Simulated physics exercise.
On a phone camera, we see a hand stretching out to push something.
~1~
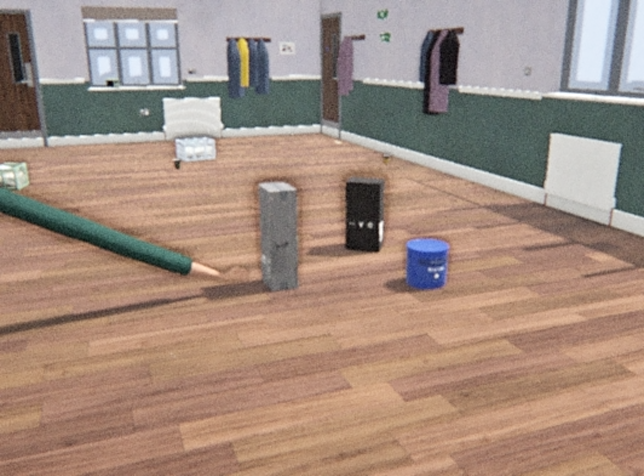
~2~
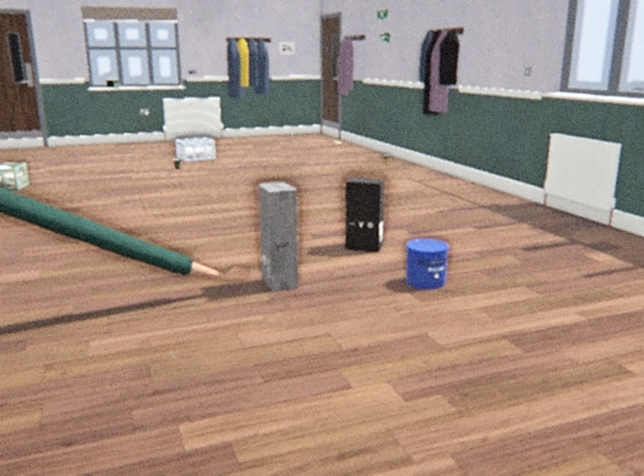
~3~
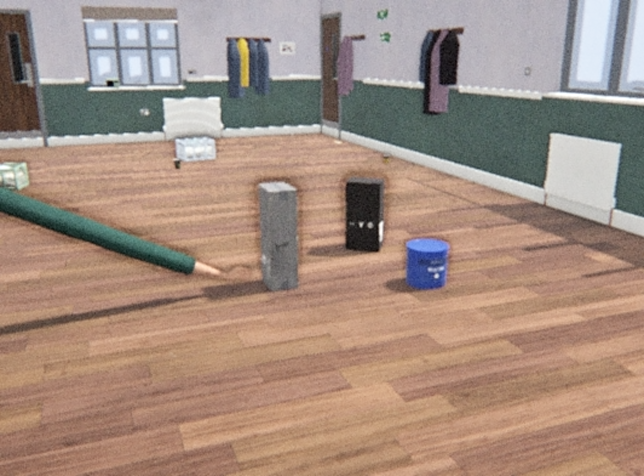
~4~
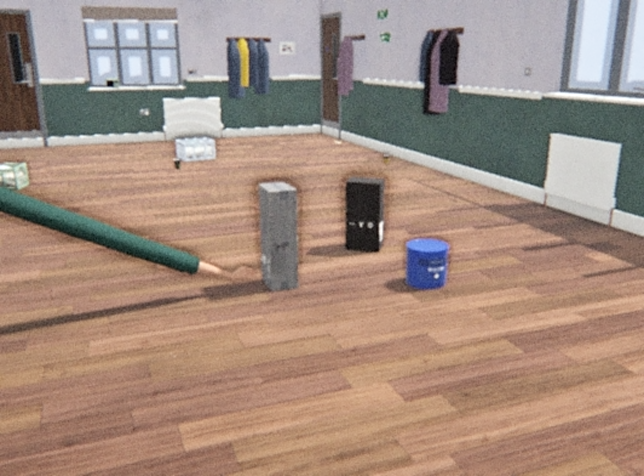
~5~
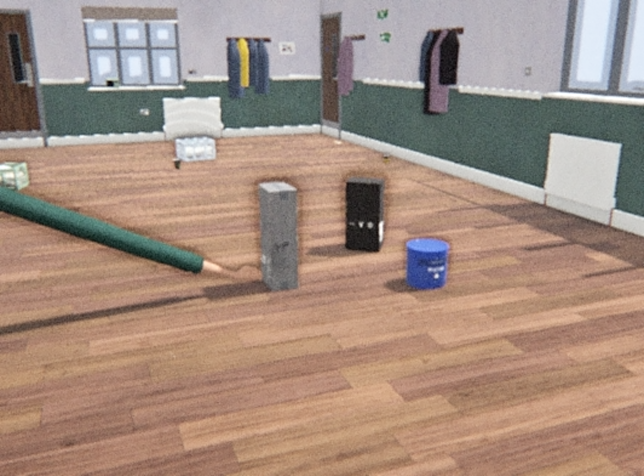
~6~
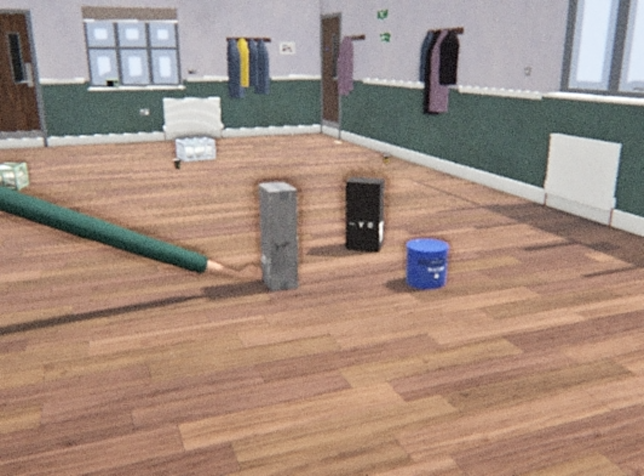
In a large wood-floored room, a green arm slowly inches right toward a grey box.
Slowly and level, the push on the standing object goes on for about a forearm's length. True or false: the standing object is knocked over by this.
False.
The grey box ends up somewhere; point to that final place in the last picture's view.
At about (329, 231).
Then, 0.30 s past the last view, grey box displaced a little near (289, 235).
Then, 0.60 s past the last view, grey box displaced about its own width near (302, 234).
Then, 0.90 s past the last view, grey box displaced about its own width near (316, 232).
Then, 1.20 s past the last view, grey box displaced about its own width near (329, 231).
Finally, moved from the start, grey box. Final places as the last picture's camera would see them, grey box near (329, 231).
